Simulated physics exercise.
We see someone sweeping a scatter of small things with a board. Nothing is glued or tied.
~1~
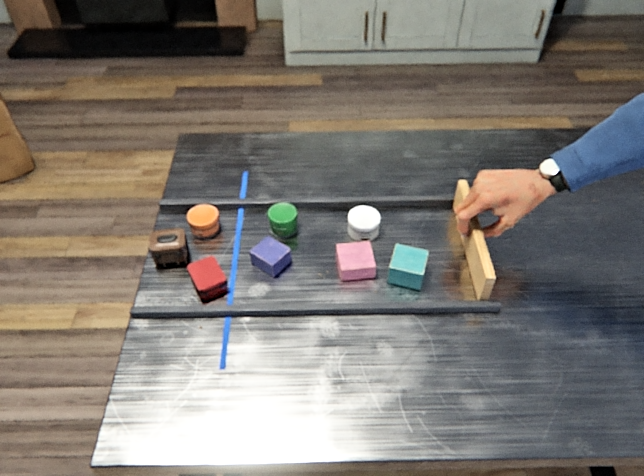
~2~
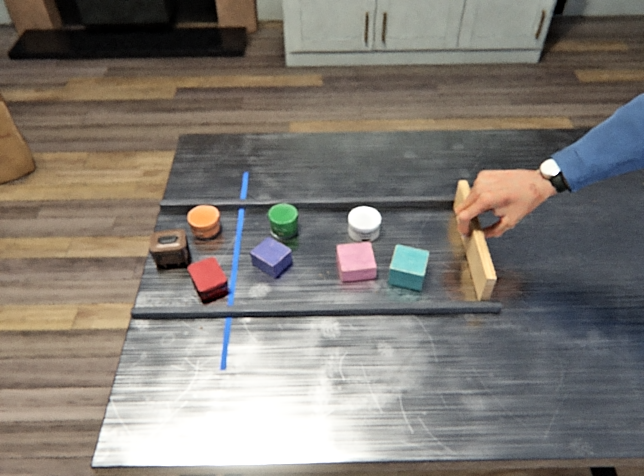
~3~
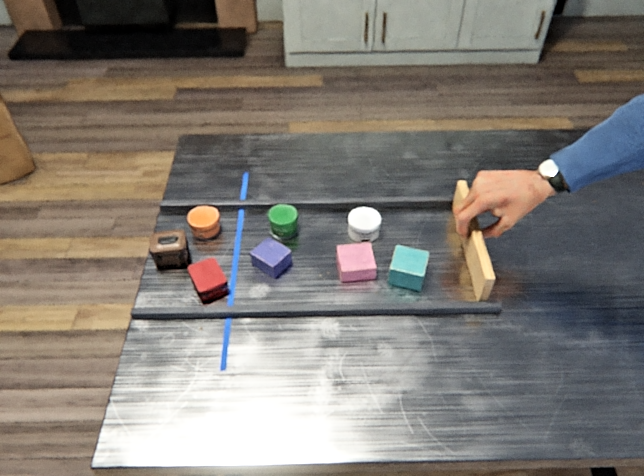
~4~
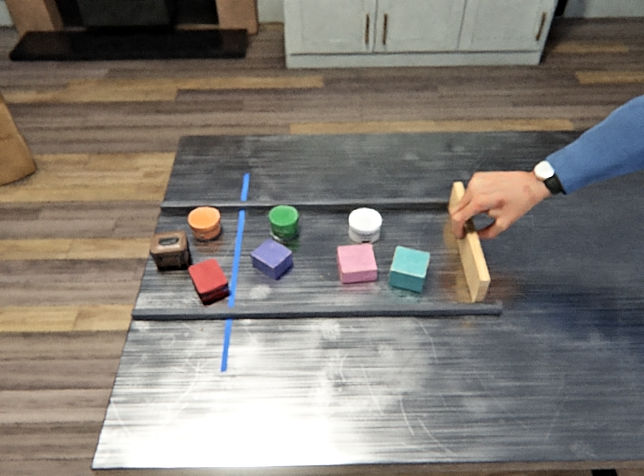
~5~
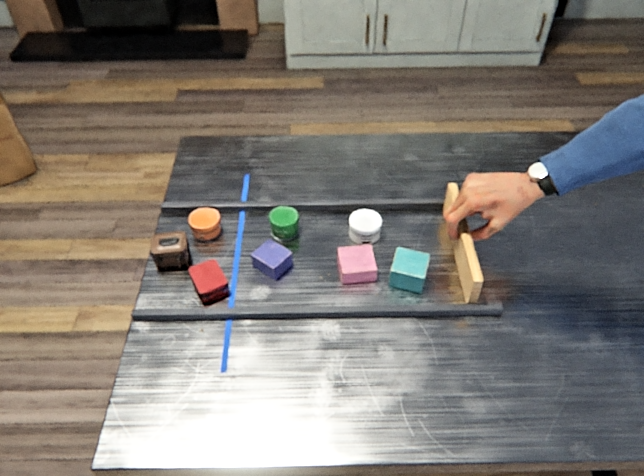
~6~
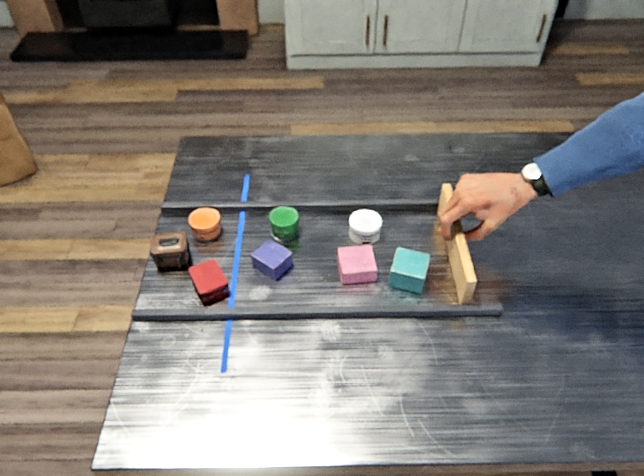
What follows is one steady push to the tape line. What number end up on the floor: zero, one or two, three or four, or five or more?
As it turns out, the number that fall off is zero.
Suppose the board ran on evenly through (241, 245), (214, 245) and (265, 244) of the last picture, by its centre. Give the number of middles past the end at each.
Place by place, 0, 1 and 0.
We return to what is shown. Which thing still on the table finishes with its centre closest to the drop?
Foremost is the brown case.
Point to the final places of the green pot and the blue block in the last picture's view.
First (209, 214), then (190, 236).
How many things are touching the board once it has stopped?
2 of them.
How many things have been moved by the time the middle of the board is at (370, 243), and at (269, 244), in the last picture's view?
At the one place 3, at the other 6.
A little later, none off yet; brown case at rest near (171, 251); orange pot at rest near (206, 225); red case at rest near (209, 282).
Next, none off yet; brown case at rest near (171, 251); orange pot shifted a little near (199, 218); red case at rest near (209, 282).
When it is over, the number that fall off is zero.
